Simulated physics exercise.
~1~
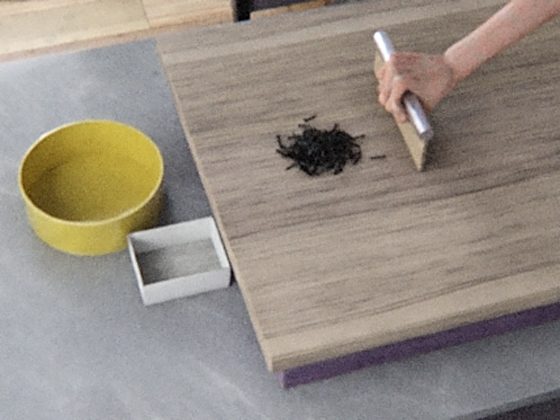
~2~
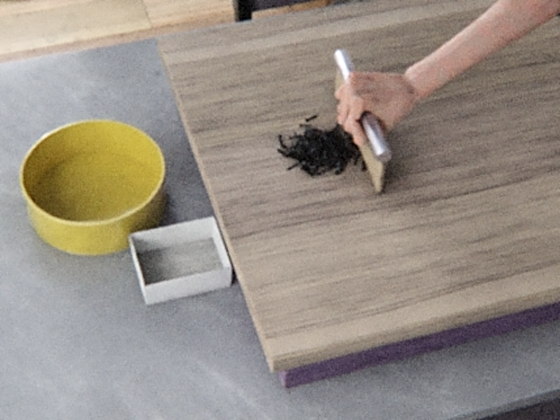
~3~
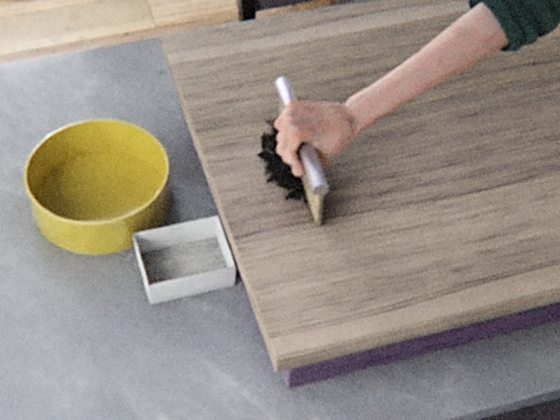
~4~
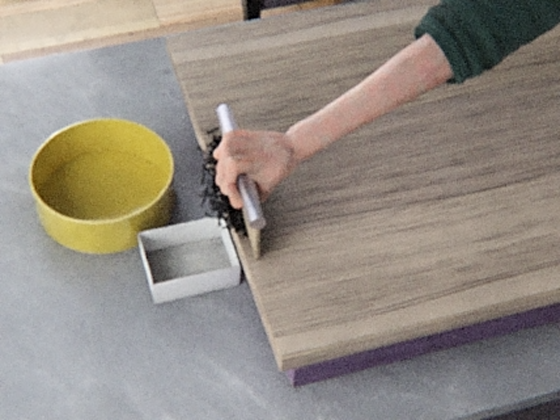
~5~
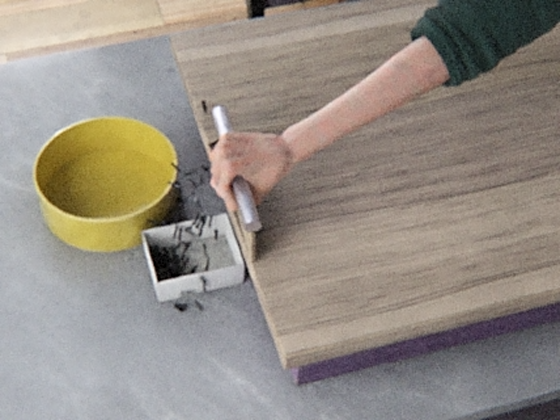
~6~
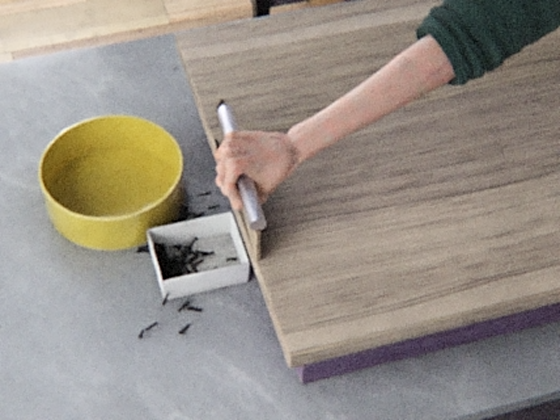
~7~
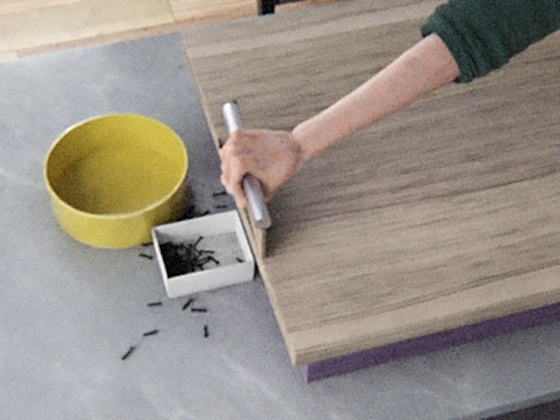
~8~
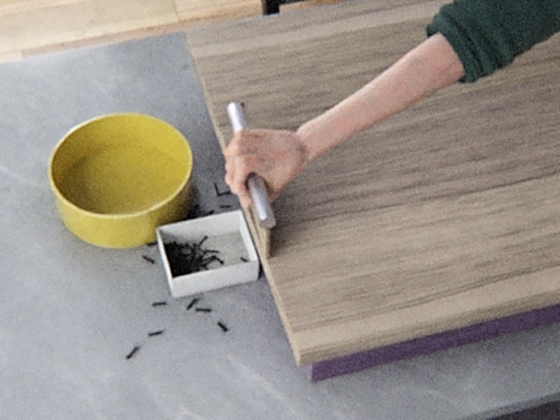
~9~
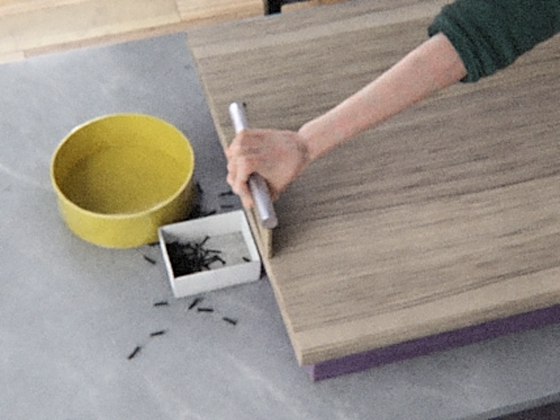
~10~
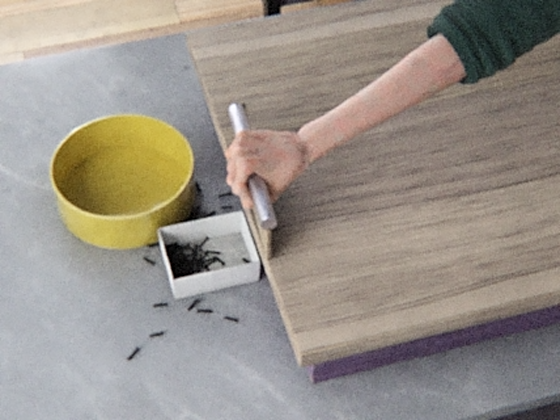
A hand holding a scraper pushed a pile of small black pieces left across a wooden board and over its edge, where most dropped into a white tin while others scattered on the gray surface, leaving the yellow pot empty.
